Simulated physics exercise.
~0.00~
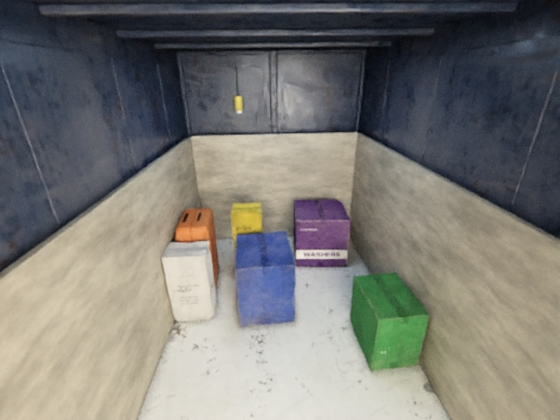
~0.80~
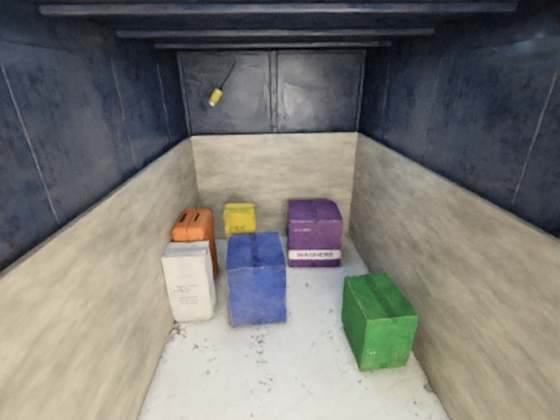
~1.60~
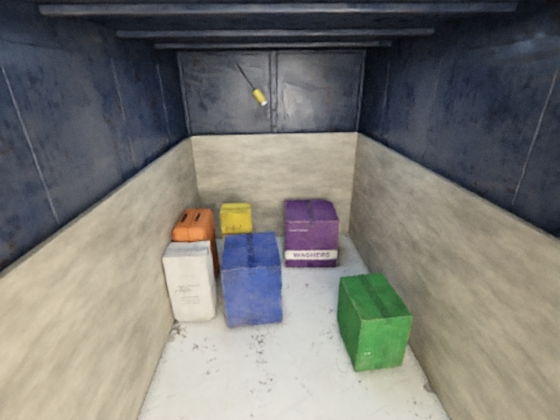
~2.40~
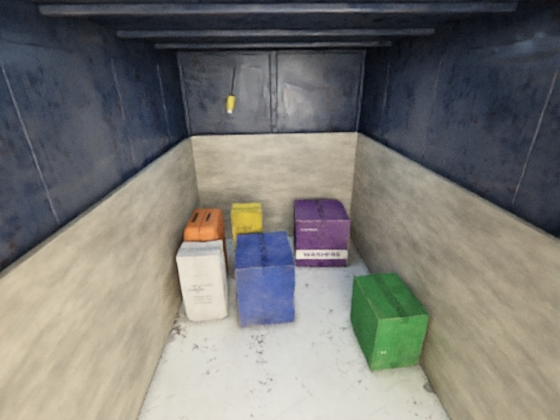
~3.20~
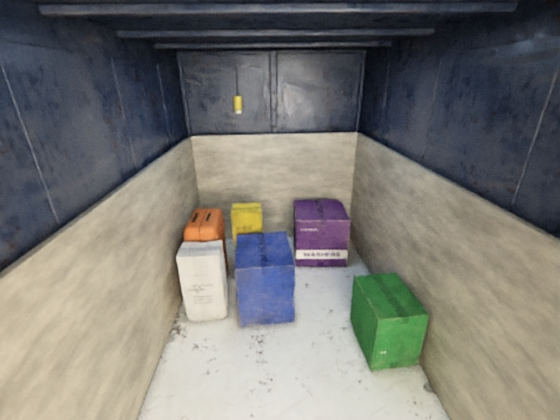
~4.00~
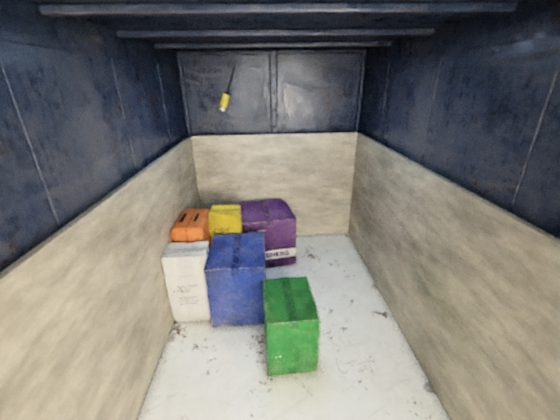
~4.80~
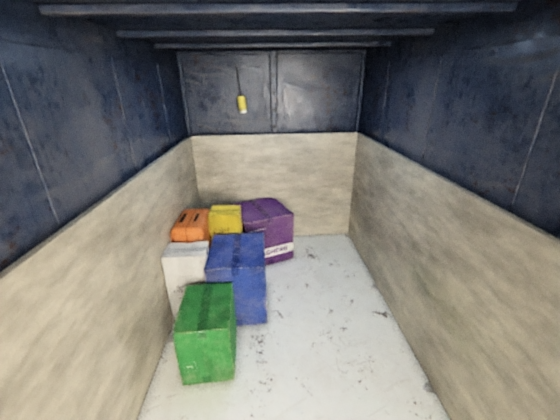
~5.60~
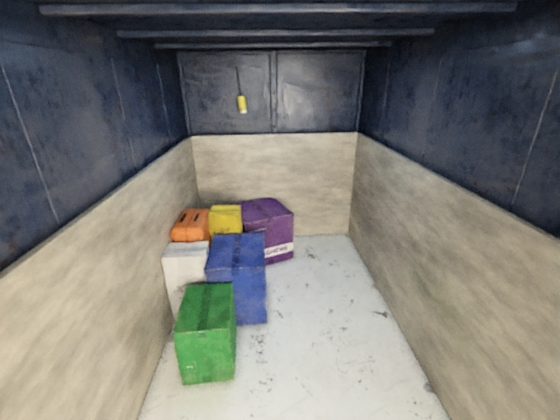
In this clip, six coloured boxes and cases in a cargo bay shift slightly left, then back right, as a yellow tag swings on the far wall; then most slide left, the green box farthest, and all rest upright, clustered on the left.
